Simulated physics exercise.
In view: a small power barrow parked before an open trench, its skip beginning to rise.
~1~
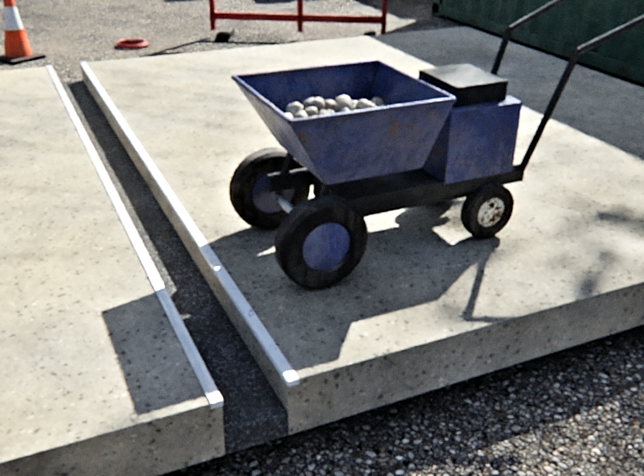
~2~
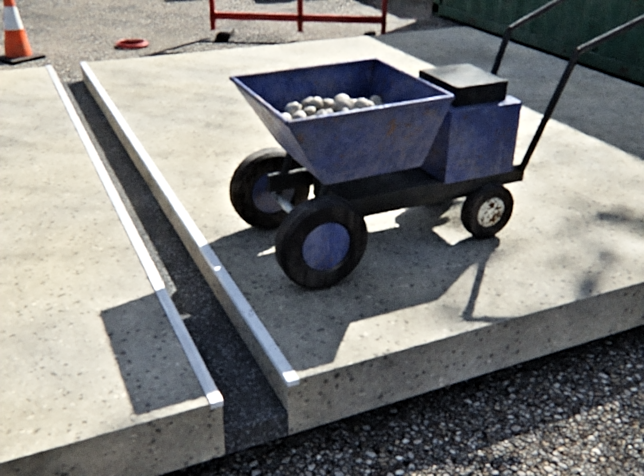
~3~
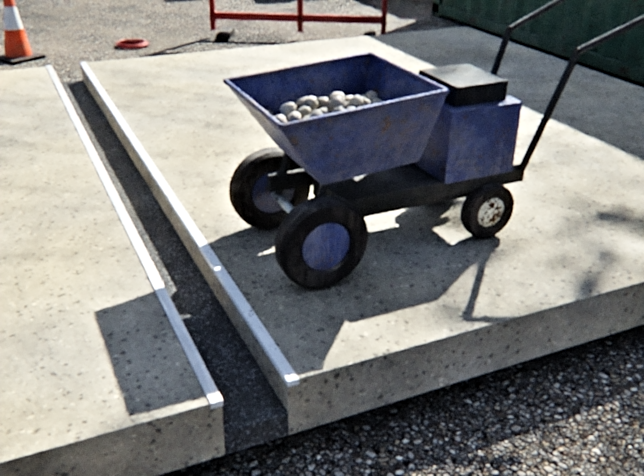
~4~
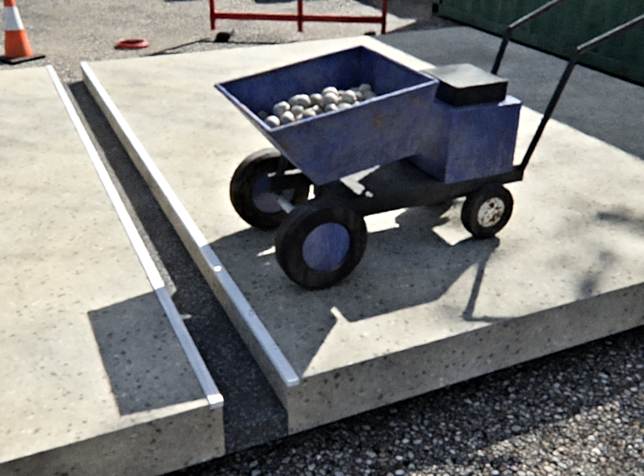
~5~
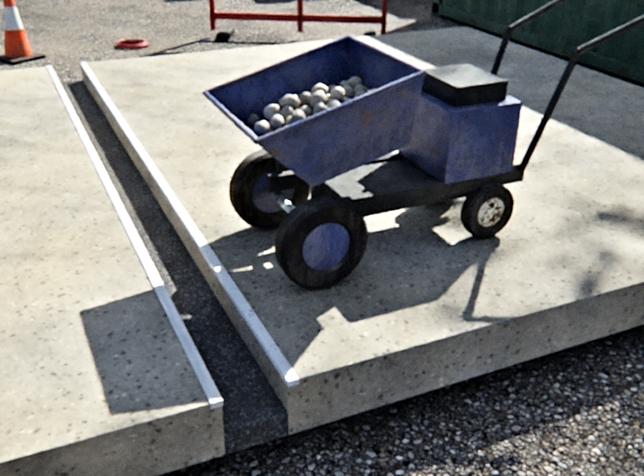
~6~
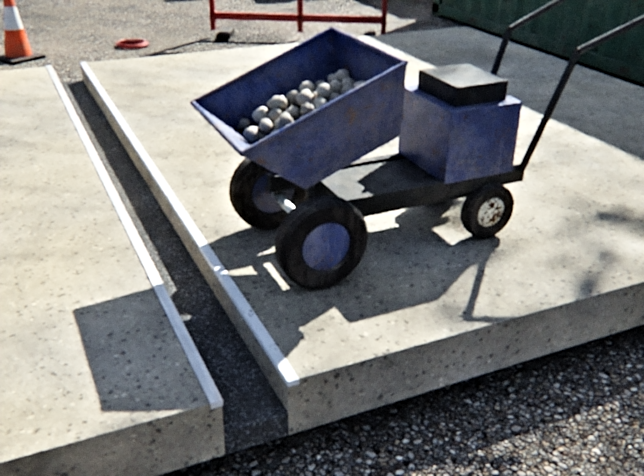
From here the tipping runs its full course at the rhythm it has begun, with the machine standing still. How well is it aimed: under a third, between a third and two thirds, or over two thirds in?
The trench takes less than a third.
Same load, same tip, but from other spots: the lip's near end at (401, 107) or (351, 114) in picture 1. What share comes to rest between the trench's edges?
Near 40 % and 90 %.
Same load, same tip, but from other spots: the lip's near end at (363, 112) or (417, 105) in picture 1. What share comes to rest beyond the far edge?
About 0 and 0 per cent.
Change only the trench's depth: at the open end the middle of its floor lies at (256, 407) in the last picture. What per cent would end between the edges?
Roughly 20 in a hundred.
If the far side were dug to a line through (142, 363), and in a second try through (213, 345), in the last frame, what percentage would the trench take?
Roughly 80 per cent, and 0 per cent.
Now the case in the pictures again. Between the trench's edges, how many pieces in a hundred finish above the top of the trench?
Roughly 15 in a hundred.
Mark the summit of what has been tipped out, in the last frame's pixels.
Close to (137, 264).
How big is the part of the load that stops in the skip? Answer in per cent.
Close to 5 per cent.
Soon after the last picture, skip tipped steeply; all in the skip.
A little later, skip tipped right over; most in the skip; a stray few in or heaped over the trench; a small part beyond it; a stray few falling.
Later still, skip tipped right over; about a third in the skip; a small part in or heaped over the trench; about two thirds beyond it.
By the end, skip tipped right over; a small part in the skip; about a quarter in or heaped over the trench; about two thirds beyond it.
